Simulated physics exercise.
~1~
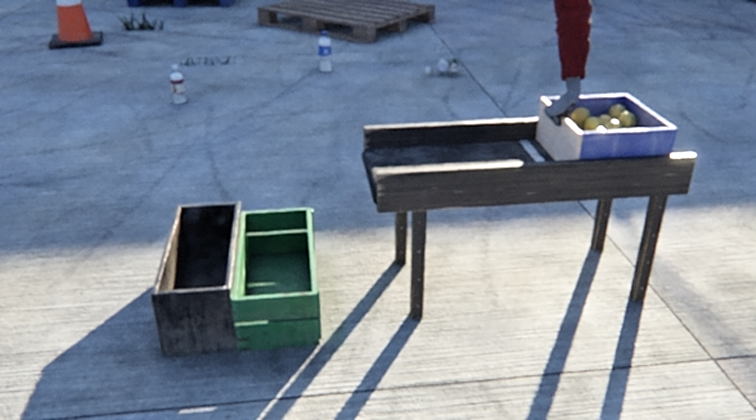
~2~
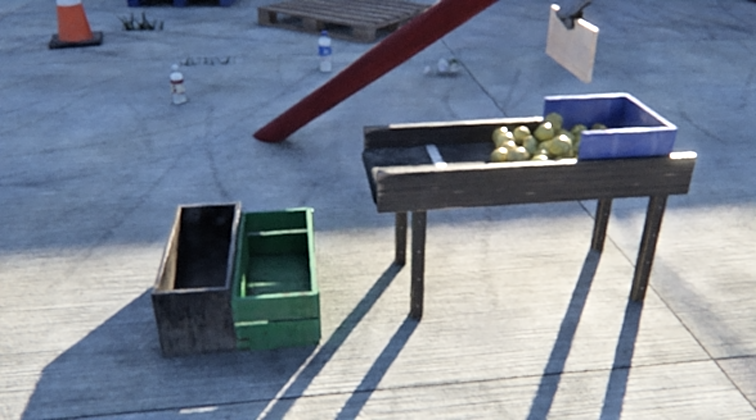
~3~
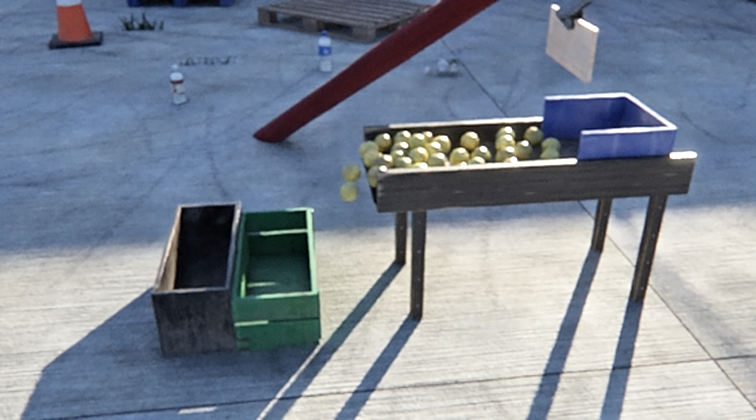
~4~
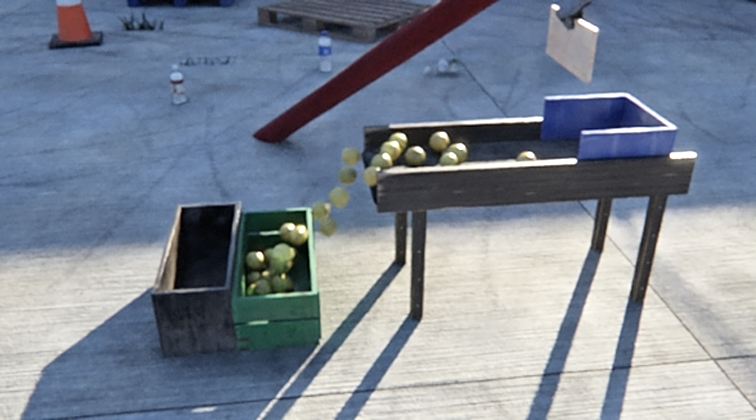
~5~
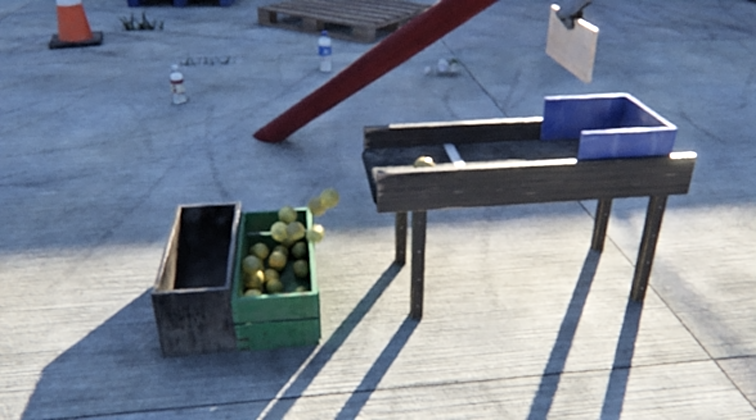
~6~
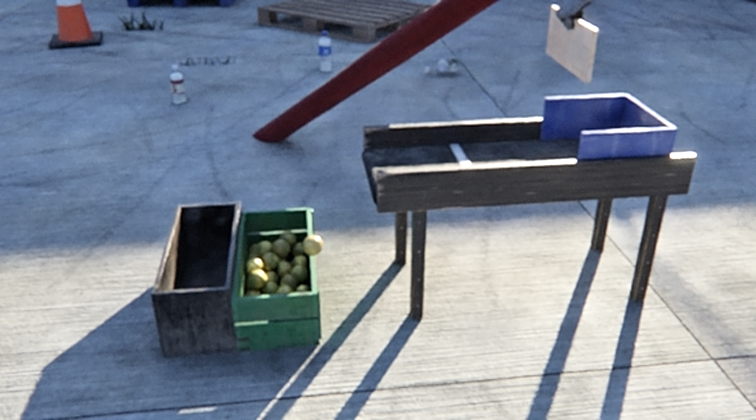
A red-sleeved arm with a grey hand reaches down to a blue pen of yellow apples at the right end of a dark, table-like conveyor, seen from slightly above on a sunlit concrete yard. Below the left end sit a green tote and, farther left, a black bin, with an orange cone and a pallet behind. The arm lifts the pale gate away and holds it up as the apples spill onto the belt. They travel left, spread out and drop off the end into the green tote. Finally the belt and pen are empty, the apples are heaped in the green tote, and the black bin remains empty.
